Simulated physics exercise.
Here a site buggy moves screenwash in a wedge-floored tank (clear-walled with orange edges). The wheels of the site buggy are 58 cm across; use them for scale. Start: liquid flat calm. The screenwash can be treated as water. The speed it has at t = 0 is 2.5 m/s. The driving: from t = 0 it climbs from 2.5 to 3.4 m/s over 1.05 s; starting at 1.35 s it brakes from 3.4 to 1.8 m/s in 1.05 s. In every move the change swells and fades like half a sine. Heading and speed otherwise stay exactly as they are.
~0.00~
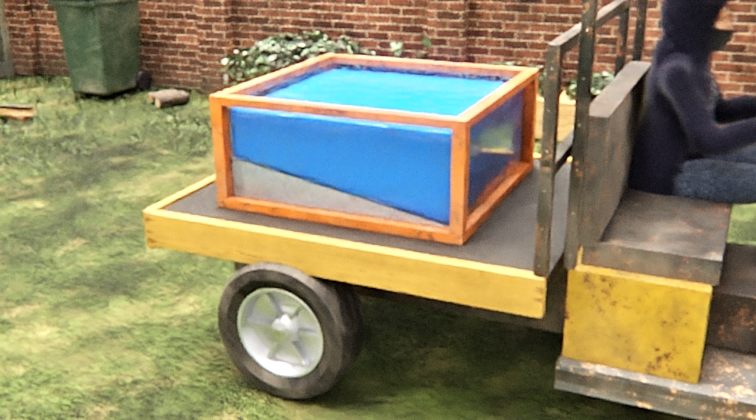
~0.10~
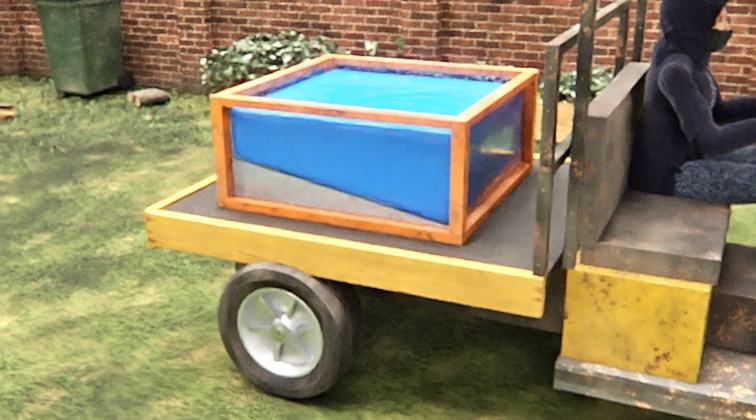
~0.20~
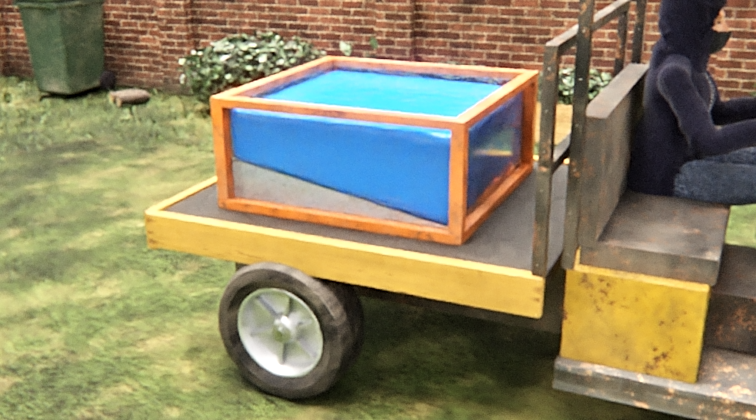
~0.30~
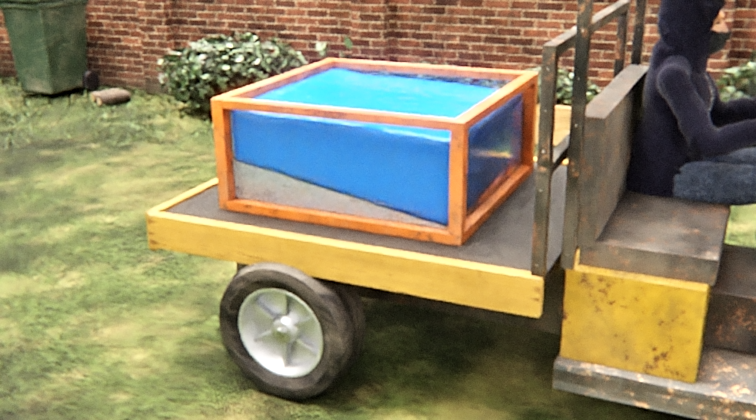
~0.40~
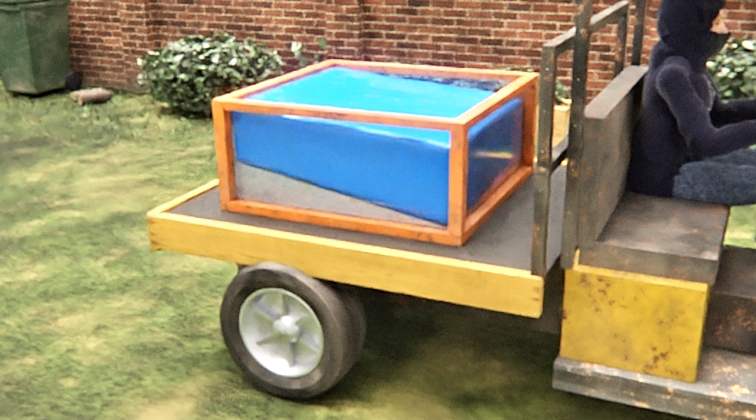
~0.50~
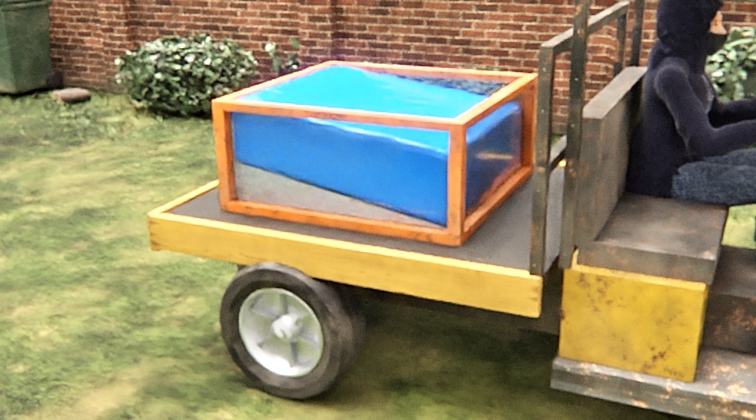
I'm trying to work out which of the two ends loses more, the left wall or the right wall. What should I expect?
Expect the right wall to lose more.
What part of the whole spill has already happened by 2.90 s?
About 90 per cent.
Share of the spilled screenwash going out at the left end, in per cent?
About 30 per cent.
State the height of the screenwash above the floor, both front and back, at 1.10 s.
Front level 34 cm, back level 38 cm.
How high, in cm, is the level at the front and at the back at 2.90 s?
At the front 26 cm, at the back 44 cm.
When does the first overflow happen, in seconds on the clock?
It happens at some 1.0 s.
By 1.10 s it stands 37 cm high behind and 34 cm in front; 1 per cent has gone over the left end.
By 2.00 s it stands 24 cm high behind and 45 cm in front; 2 per cent has gone over the left end, a little elsewhere.
By 2.90 s it stands 44 cm high behind and 27 cm in front; 6 per cent has gone mostly over the right end, some over the left end.
By 5.39 s 6 per cent has gone mostly over the right end, some over the left end; the right end has passed 4 per cent and the left end 2.
